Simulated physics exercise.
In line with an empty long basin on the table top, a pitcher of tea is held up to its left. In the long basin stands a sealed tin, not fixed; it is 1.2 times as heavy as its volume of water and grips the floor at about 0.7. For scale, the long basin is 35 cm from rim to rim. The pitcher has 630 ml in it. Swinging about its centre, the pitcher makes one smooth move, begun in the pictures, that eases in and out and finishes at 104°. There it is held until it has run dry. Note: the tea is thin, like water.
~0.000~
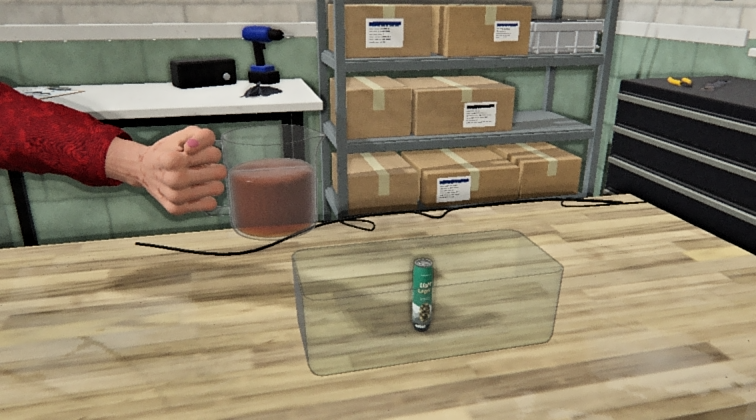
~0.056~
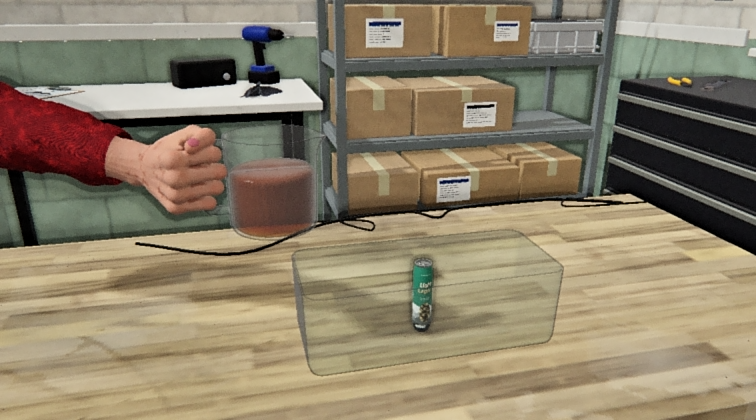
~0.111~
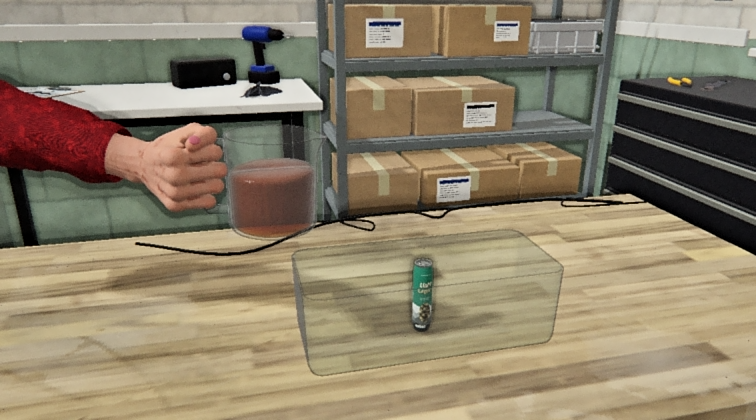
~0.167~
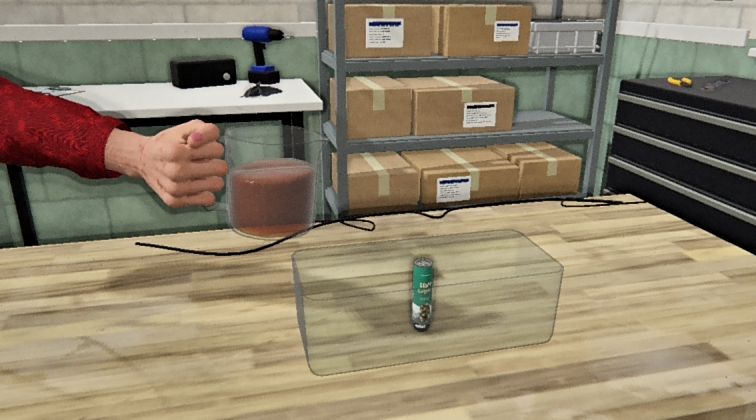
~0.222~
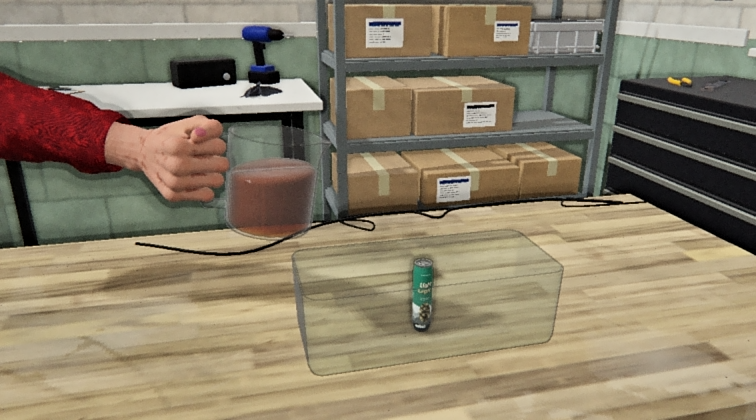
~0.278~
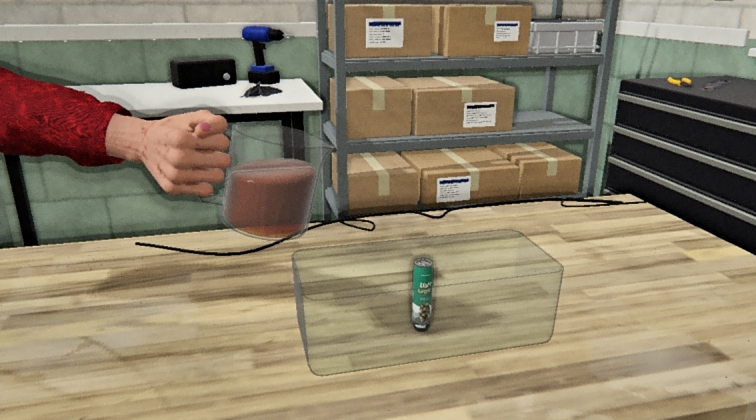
In a workshop with boxes on shelves, a red-sleeved arm held a clear pitcher of reddish-brown tea left of an empty basin, and the pitcher slowly leaned slightly to the right.
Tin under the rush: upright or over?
It does not tip.
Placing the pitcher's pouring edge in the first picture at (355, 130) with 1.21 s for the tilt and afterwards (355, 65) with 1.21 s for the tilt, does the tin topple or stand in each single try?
The tin overturns the first time and overturns the second time.
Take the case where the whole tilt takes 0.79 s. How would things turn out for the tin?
It stays steady, then.
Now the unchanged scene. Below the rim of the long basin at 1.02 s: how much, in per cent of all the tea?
Roughly 48 per cent.
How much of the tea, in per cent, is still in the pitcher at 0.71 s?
Around 92 percent.
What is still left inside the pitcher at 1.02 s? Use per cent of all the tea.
Around 34 in a hundred is still there.
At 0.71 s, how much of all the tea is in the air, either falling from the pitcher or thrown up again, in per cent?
At that moment, about 8 percent.
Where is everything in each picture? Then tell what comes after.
In the first frame, it leans 0°; its right rim is at (325, 133); the tea meets the walls at (228, 171) and (313, 165); the long basin's rim runs from (298, 275) to (540, 249); the tin's top is at (423, 266).
In the second frame, it leans 1°; its right rim is at (325, 134); the tea meets the walls at (228, 171) and (314, 165).
In the third frame, it leans 2°; its right rim is at (327, 135); the tea meets the walls at (228, 171) and (314, 166).
In the fourth frame, it leans 5°; its right rim is at (329, 137); the tea meets the walls at (229, 171) and (314, 166).
In the fifth frame, it leans 8°; its right rim is at (331, 141); the tea meets the walls at (230, 172) and (315, 166).
In the sixth frame, it leans 13°; its right rim is at (334, 146); the tea meets the walls at (229, 171) and (316, 165).
By 0.71 s the tilt is 66° and 91 per cent is still to pour; the tin stands where it began.
By 1.02 s the tilt is 98° and 33 per cent is still to pour; the tin stands where it began.
By 1.35 s the tilt is 104° and 4 per cent is still to pour; the tin stands where it began.
By 1.71 s the tilt is 104° and 0 per cent is still to pour; the tin stands where it began.
At rest the tin stands where it began.
